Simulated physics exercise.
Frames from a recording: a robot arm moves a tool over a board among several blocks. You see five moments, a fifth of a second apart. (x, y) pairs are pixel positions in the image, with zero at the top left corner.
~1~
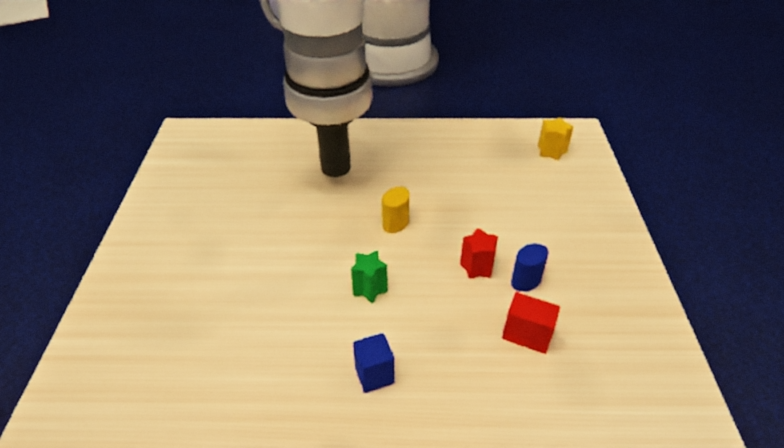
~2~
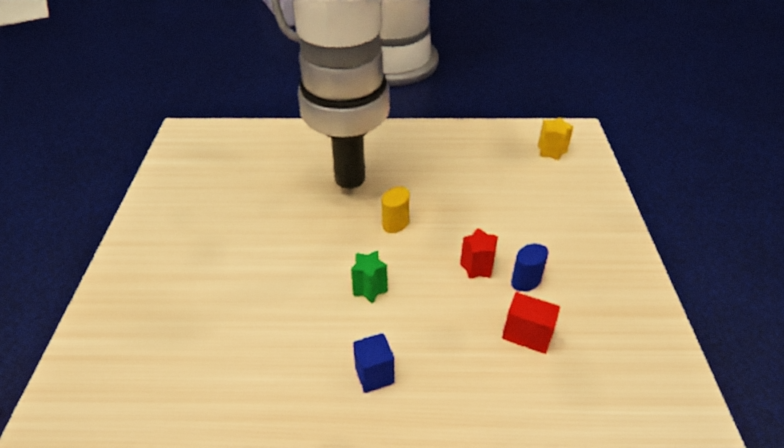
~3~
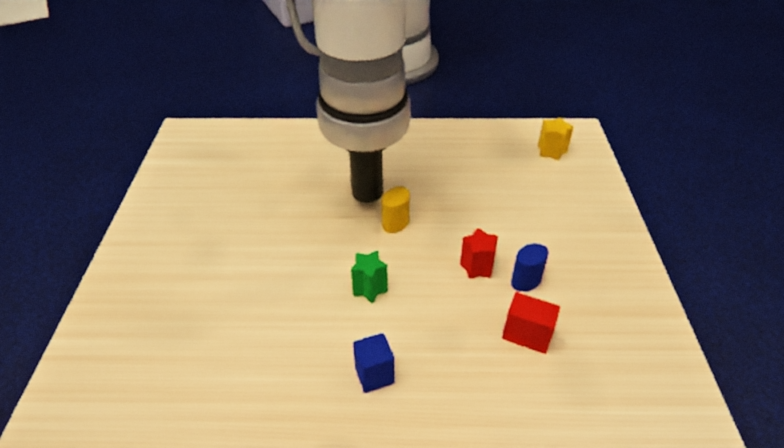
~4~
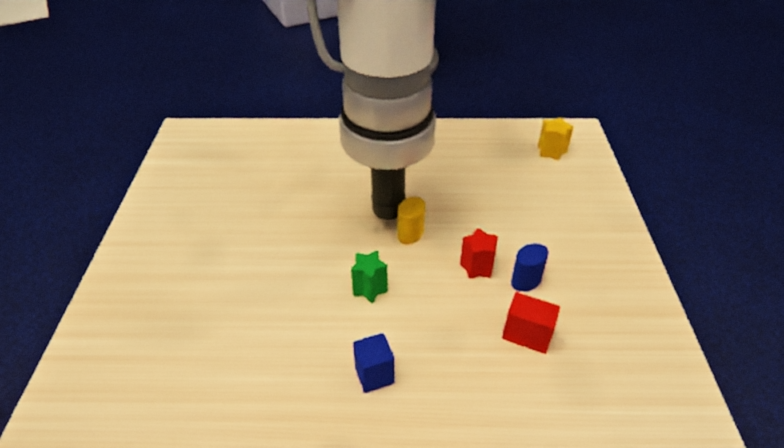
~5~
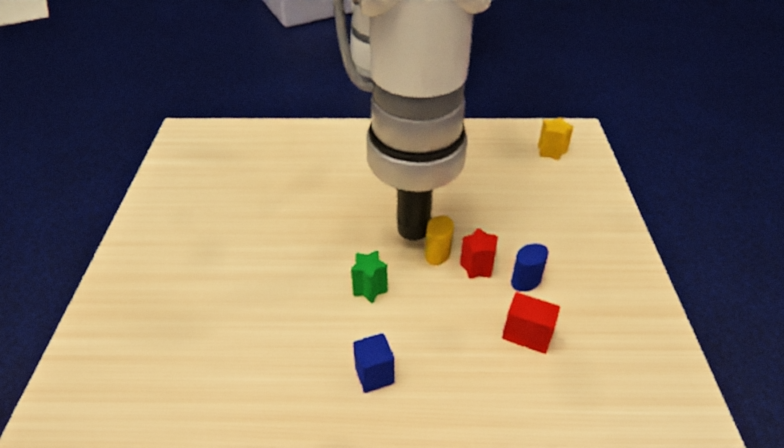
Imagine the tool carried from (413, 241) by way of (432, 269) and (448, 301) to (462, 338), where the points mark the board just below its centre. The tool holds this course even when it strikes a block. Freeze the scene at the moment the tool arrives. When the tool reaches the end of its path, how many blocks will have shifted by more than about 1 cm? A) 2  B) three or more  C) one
The correct letter is A.
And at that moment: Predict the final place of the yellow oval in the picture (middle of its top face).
The top centre is at (481, 259).
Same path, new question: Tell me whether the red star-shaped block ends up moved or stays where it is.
The block in question is displaced by the end.
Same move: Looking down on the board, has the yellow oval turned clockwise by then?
I believe not.
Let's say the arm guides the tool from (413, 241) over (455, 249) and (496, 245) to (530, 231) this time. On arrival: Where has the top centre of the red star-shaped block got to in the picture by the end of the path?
My best guess is (507, 257).
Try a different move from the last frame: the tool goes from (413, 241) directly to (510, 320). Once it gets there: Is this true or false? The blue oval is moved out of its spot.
That claim is true.
The first path, step by step. One third of the way, tool at (434, 259); yellow oval at (468, 249), turned 45° anticlockwise; red star-shaped block at (500, 245), turned 20° anticlockwise.
Two thirds of the way, tool at (450, 292); yellow oval at (481, 259), turned 80° anticlockwise; red star-shaped block at (502, 245), turned 20° anticlockwise.
At the end, tool at (464, 328); yellow oval at (481, 259), turned 80° anticlockwise; red star-shaped block at (502, 245), turned 20° anticlockwise; red rectangular block still.
